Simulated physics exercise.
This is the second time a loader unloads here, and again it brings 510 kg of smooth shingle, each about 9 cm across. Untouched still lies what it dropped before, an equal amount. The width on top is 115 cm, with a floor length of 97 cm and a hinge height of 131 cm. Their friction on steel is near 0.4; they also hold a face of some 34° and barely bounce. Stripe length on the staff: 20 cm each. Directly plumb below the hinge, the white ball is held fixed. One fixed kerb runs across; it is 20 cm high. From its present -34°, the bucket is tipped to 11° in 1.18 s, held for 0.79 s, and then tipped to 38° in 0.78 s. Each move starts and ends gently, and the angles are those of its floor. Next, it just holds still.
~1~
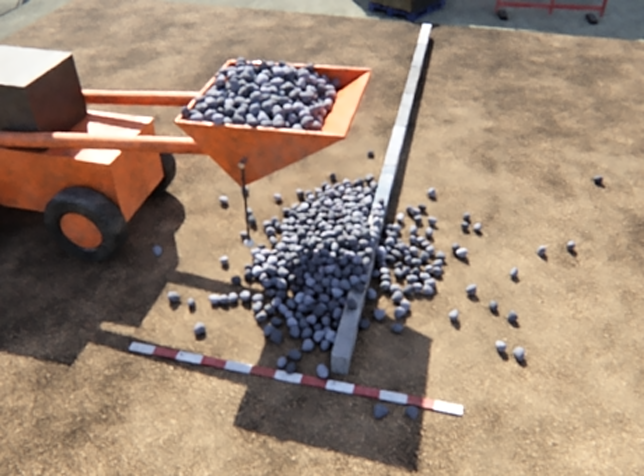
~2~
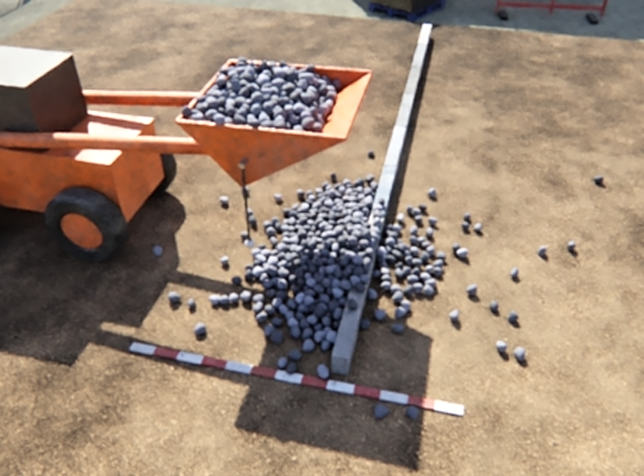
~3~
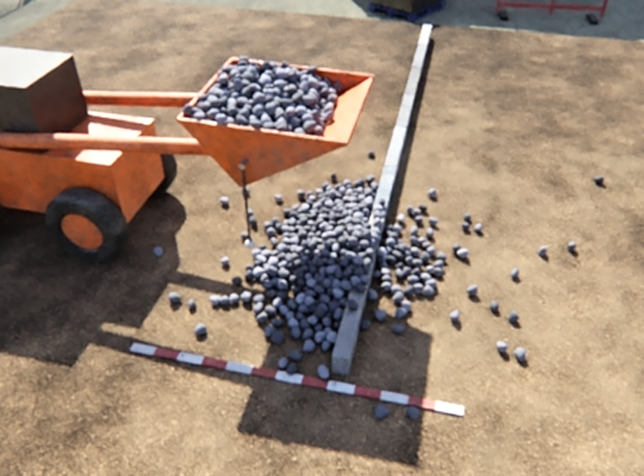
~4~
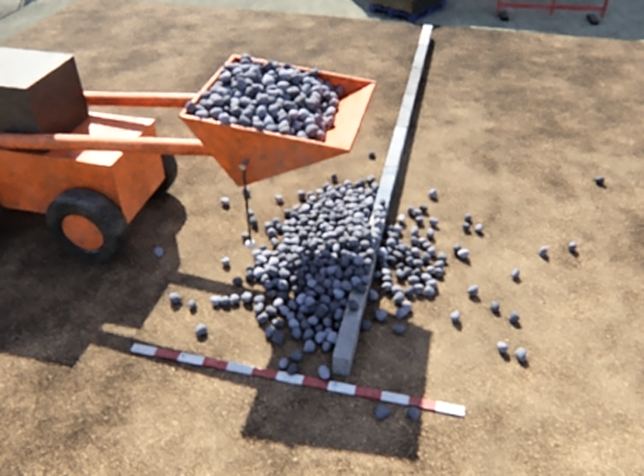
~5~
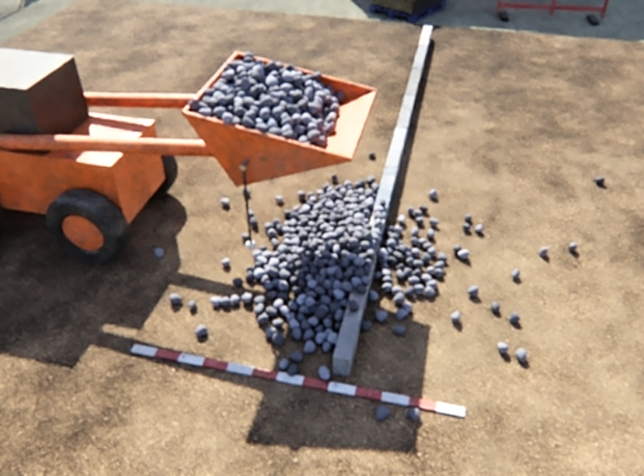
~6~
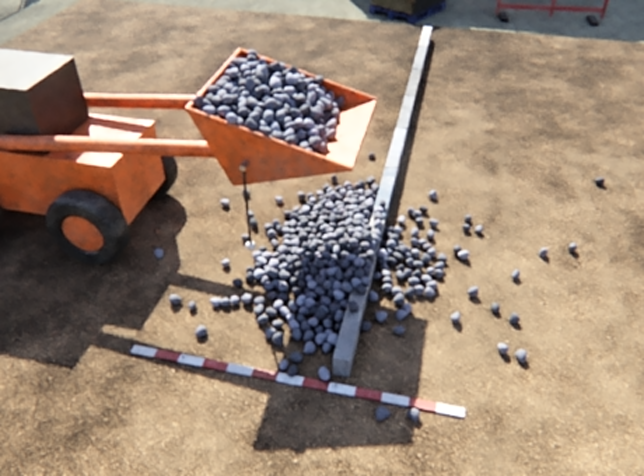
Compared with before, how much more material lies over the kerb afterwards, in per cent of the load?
Some 74 per cent of a load more.
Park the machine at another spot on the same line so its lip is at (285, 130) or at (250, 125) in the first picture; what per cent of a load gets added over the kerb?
Around 15 and 0 percent respectively.
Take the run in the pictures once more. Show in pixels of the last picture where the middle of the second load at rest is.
Centre: Approx. (400, 257).
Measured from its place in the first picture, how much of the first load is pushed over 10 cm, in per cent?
Roughly 10 % of them.
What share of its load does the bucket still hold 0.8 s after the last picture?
100 %.
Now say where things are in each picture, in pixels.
In the first picture, the bucket is at -34°, its lip at (345, 137); the top of the load is at (266, 77). The earlier load is highest near (356, 235), 29 cm above ground level, 87 % on this side of the kerb, 14 % over the kerb.
The second picture shows lip at (346, 139), floor tilted -33°, highest stones at (252, 77).
In the third picture, the bucket is at -31°, its lip at (347, 144); the top of the load is at (248, 75).
In the fourth picture, the bucket is at -27°, its lip at (350, 151); the top of the load is at (240, 75).
In the fifth picture, the bucket is at -22°, its lip at (351, 160); the top of the load is at (243, 70).
In the sixth picture, the bucket is at -17°, its lip at (352, 170); the top of the load is at (243, 66).
Then, 0.4 s after the last picture the floor is at 4°; in per cent of one load, 100 in the bucket, 87 on this side of the kerb, 14 over the kerb; the foremost stones are at (537, 280).
Then, 0.8 s after the last picture the floor is at 11°; in per cent of one load, 98 in the bucket, 88 on this side of the kerb, 14 over the kerb; the foremost stones are at (537, 280).
Then, 2.7 s after the last picture the floor is at 38°; in per cent of one load, 0 in the bucket, 122 on this side of the kerb, 79 over the kerb; the foremost stones are at (542, 270).
Then, 5.5 s after the last picture the floor is at 38°; in per cent of one load, 0 in the bucket, 113 on this side of the kerb, 88 over the kerb; the foremost stones are at (549, 266). Net gain over the kerb, 74.
